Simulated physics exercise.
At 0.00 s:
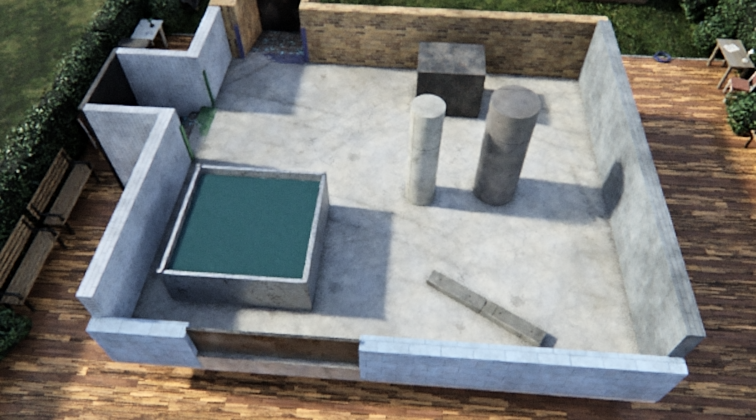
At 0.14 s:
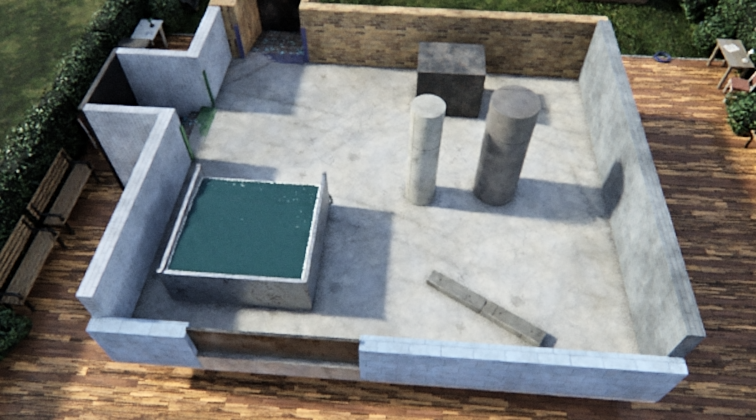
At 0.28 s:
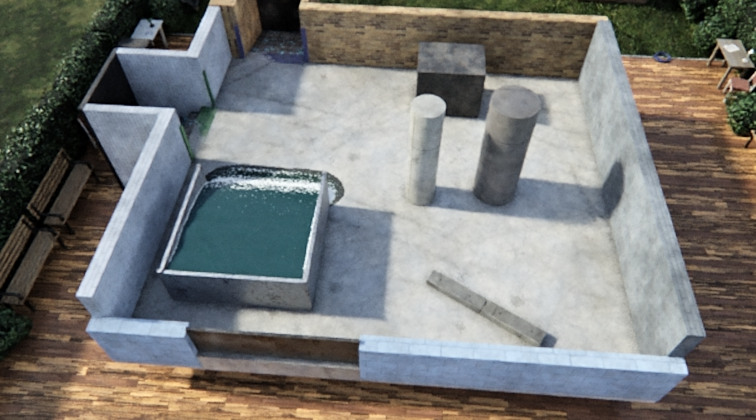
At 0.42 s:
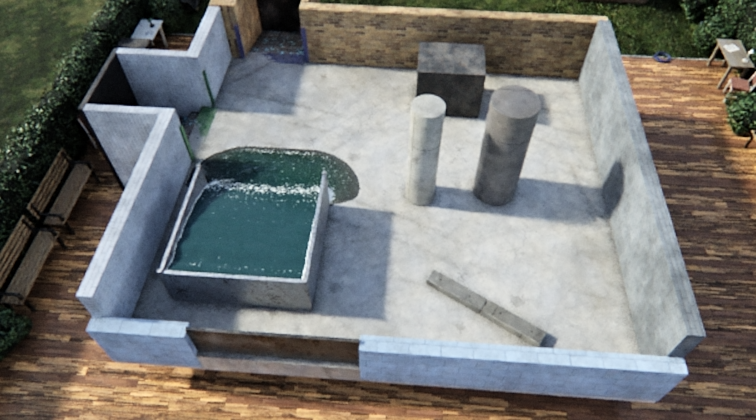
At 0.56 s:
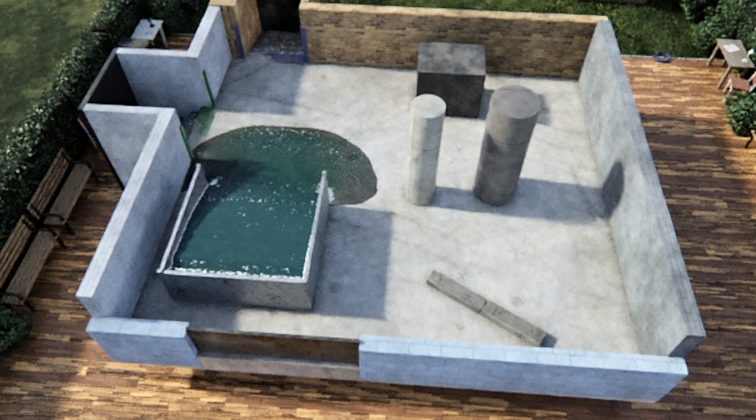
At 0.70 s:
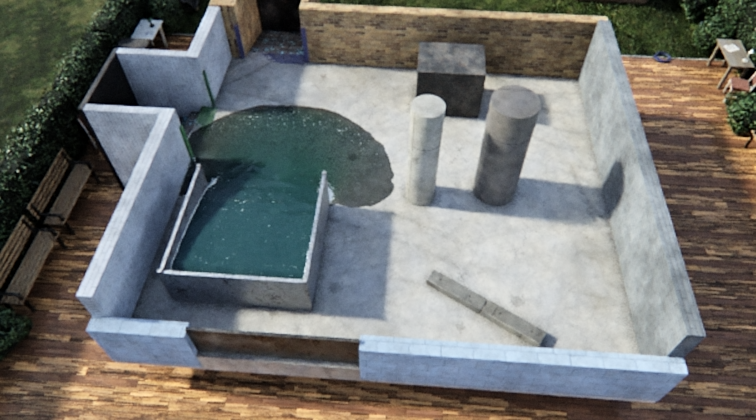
In the video, a still, open tank of green water on a walled pale deck loses its far side, and water pours through the gap, spreading in a widening rounded sheet across the floor behind it and toward two columns.
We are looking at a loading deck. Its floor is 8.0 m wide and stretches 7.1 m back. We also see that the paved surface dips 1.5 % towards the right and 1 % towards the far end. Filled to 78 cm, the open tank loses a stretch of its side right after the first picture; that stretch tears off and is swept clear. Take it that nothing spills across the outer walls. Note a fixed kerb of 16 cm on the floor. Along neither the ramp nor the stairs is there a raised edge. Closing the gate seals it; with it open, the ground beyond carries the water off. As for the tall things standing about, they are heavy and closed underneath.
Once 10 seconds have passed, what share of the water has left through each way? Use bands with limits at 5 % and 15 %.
Gate: Less than 5 %; stair shaft (marked green): From 5 to 15 %; down ramp (marked blue): Above 15 %.
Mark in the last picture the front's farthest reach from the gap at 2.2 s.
That's around (472, 74) in the last picture.
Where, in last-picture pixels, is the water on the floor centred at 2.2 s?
Near (296, 153).
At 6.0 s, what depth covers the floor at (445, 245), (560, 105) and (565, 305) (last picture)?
Listed order: 0 / 13 / 0 cm.
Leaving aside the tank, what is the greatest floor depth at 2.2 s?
Around 42 centimetres deep.
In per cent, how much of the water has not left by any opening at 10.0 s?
I'd put it at some 58 percent still there.
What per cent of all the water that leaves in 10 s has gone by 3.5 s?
I'd put it at about 60 per cent by that time.
After 1.4 s water covers 35 % of the floor and is deepest (36 cm) near (317, 64); gone so far, the gate 0 %, the stair shaft (marked green) 1 %, the down ramp (marked blue) 1 %.
After 2.2 s water covers 40 % of the floor and is deepest (42 cm) near (232, 59); gone so far, the gate 0 %, the stair shaft (marked green) 3 %, the down ramp (marked blue) 7 %.
After 3.5 s water covers 50 % of the floor and is deepest (36 cm) near (575, 80); gone so far, the gate 0 %, the stair shaft (marked green) 6 %, the down ramp (marked blue) 19 %.
After 6.0 s water covers 60 % of the floor and is deepest (18 cm) near (575, 80); gone so far, the gate 0 %, the stair shaft (marked green) 7 %, the down ramp (marked blue) 29 %.
After 10.0 s water covers 75 % of the floor and is deepest (14 cm) near (575, 80); gone so far, the gate 0 %, the stair shaft (marked green) 8 %, the down ramp (marked blue) 34 %.
